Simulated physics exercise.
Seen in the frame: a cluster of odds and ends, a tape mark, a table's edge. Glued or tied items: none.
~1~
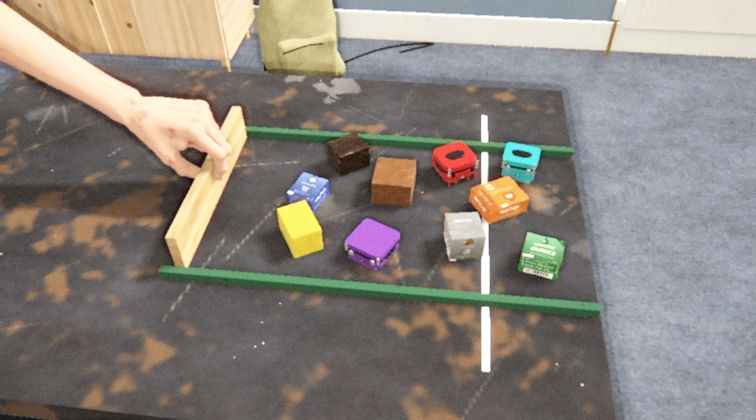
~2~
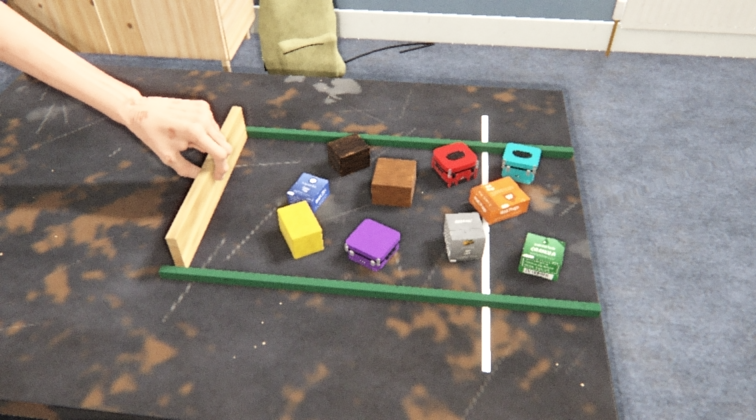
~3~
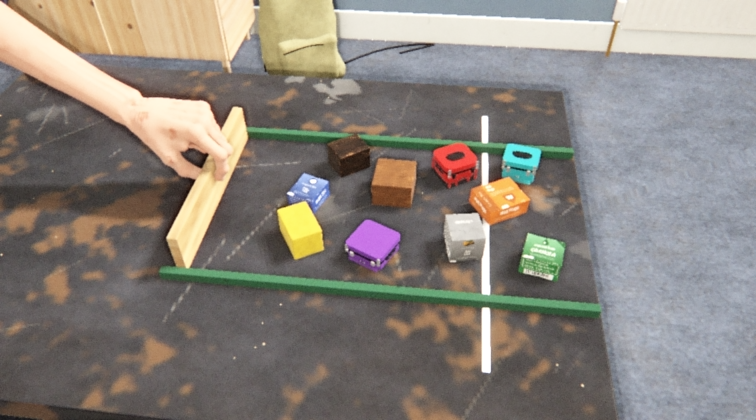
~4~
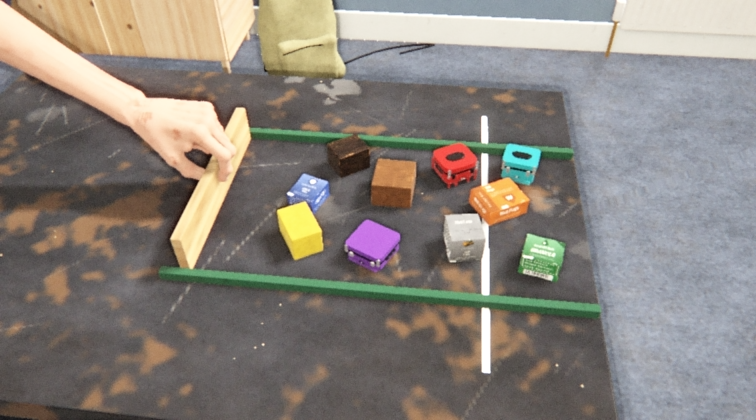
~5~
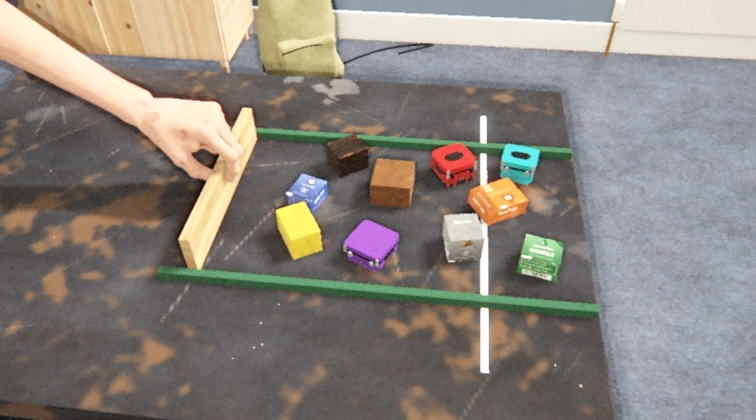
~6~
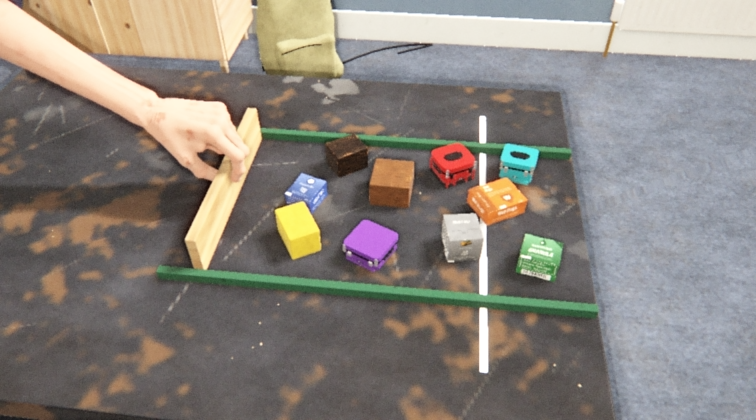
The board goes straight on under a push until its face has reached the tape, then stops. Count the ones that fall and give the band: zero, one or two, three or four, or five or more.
Over the end go only a single one or a pair.
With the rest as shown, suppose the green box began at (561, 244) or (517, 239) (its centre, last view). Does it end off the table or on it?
Well, the green box is gone in the first case and is gone in the second.
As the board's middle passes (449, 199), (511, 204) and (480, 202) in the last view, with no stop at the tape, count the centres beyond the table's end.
0; 4; 1.
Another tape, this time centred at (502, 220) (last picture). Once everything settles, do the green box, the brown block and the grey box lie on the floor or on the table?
In short: Green box gone, brown block safe, grey box gone.
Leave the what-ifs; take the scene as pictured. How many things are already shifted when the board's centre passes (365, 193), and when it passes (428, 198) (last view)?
I count 5 first and 10 after.
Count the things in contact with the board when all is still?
Total: 3.
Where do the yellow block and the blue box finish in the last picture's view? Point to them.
Middles: Around (500, 251) and around (498, 212).
Early on, none off yet; green box at rest near (540, 257); turquoise case at rest near (518, 165); orange box at rest near (497, 201).
A while later, none off yet; green box at rest near (540, 257); turquoise case at rest near (518, 165); orange box moving near (507, 200).
Finally, the number that fall off is one or two; lost, green box.
